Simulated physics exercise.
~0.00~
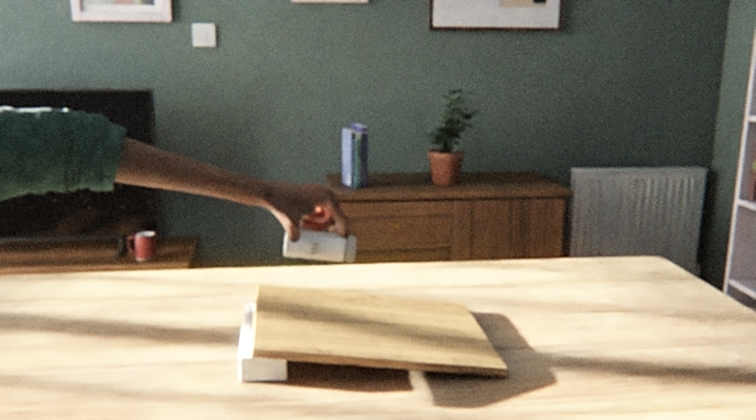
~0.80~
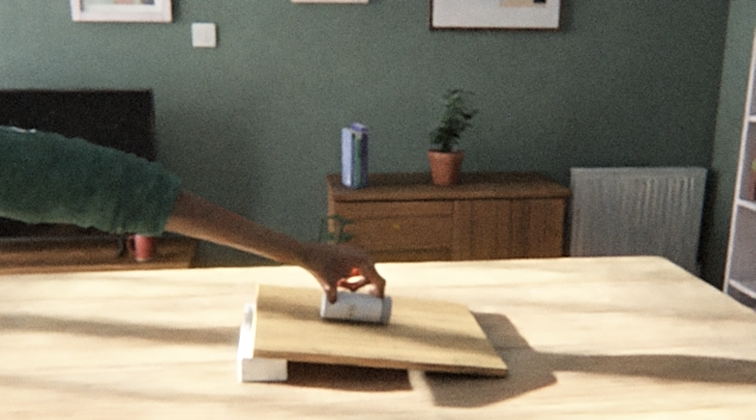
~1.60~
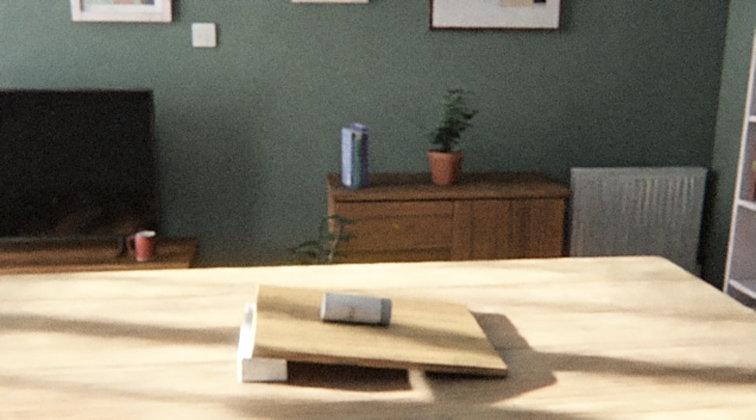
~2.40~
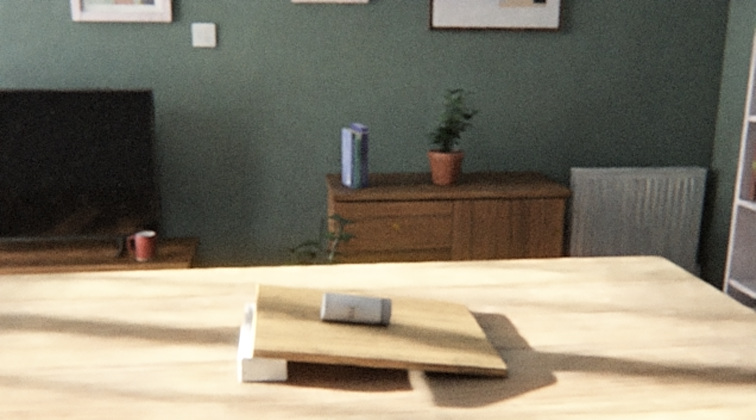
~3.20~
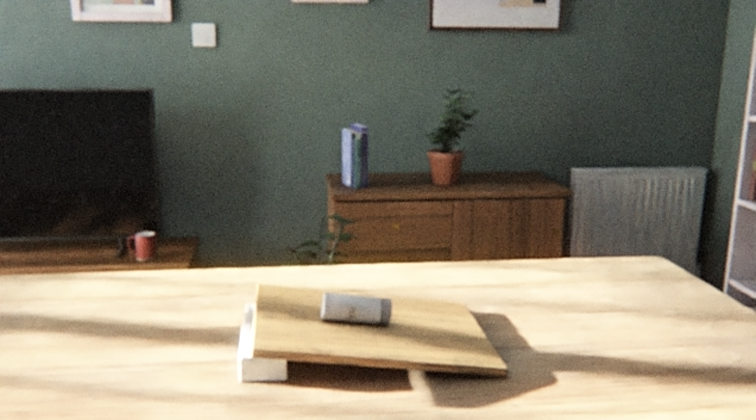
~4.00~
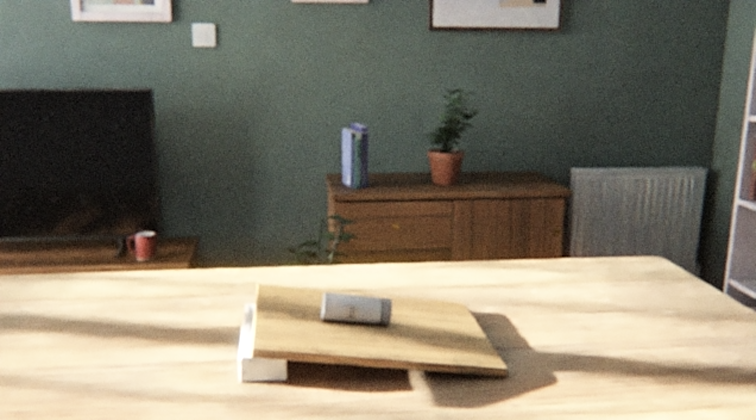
A hand in a green sleeve lowered a white shaker onto its side on a tilted wooden board propped on a block, then let go and drew back out of view to the left, and the shaker stayed at rest where it was put.
